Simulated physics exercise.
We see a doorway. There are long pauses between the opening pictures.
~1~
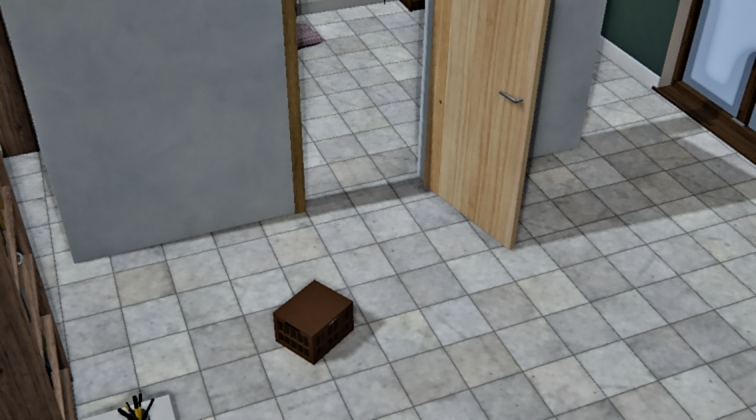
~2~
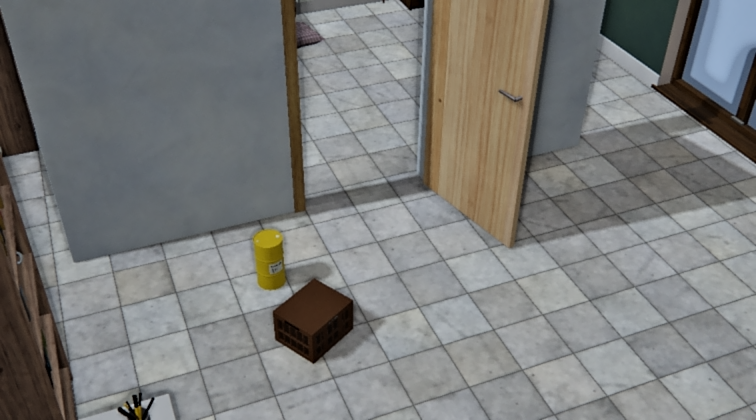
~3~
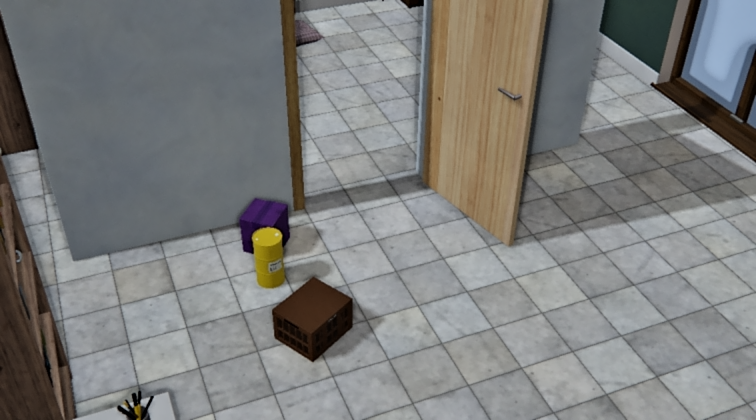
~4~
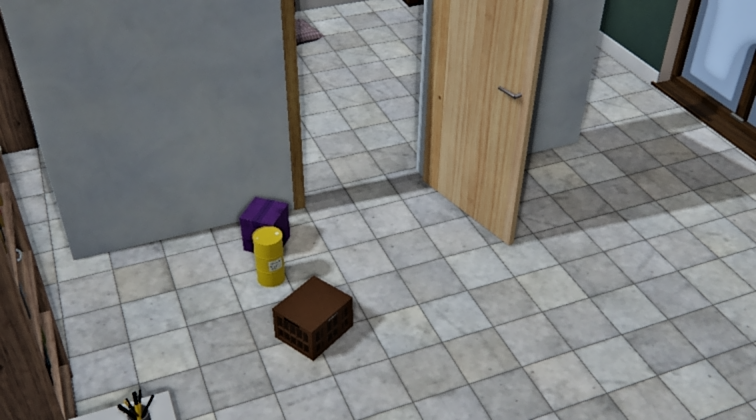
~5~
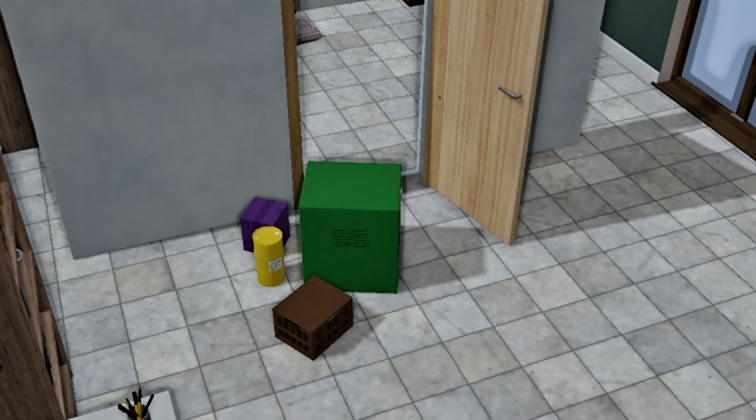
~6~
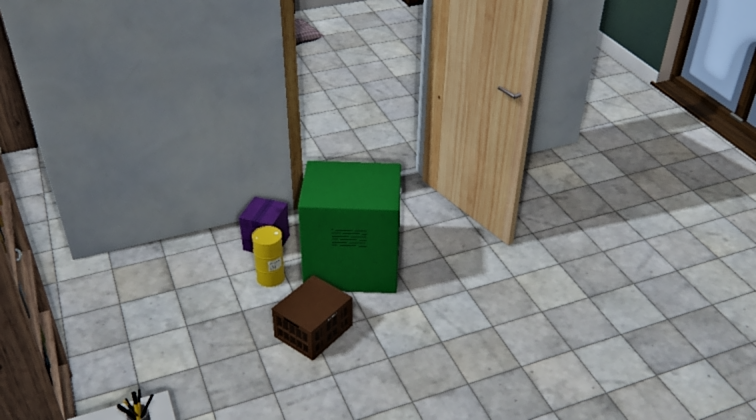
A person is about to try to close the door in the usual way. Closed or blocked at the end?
Outcome: The door jams.
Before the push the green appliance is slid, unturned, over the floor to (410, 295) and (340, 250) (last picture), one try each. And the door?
First, it reaches the frame; second, it jams.
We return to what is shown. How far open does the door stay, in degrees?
Some 55° open.
Then, 0.50 s after the last picture, open by 91°.
Then, 0.80 s after the last picture, open by 74°.
Then, 1.00 s after the last picture, open by 62°.
At rest, open by 56°; all 4 in place. Seen from the same camera at the end, green appliance near (352, 227).
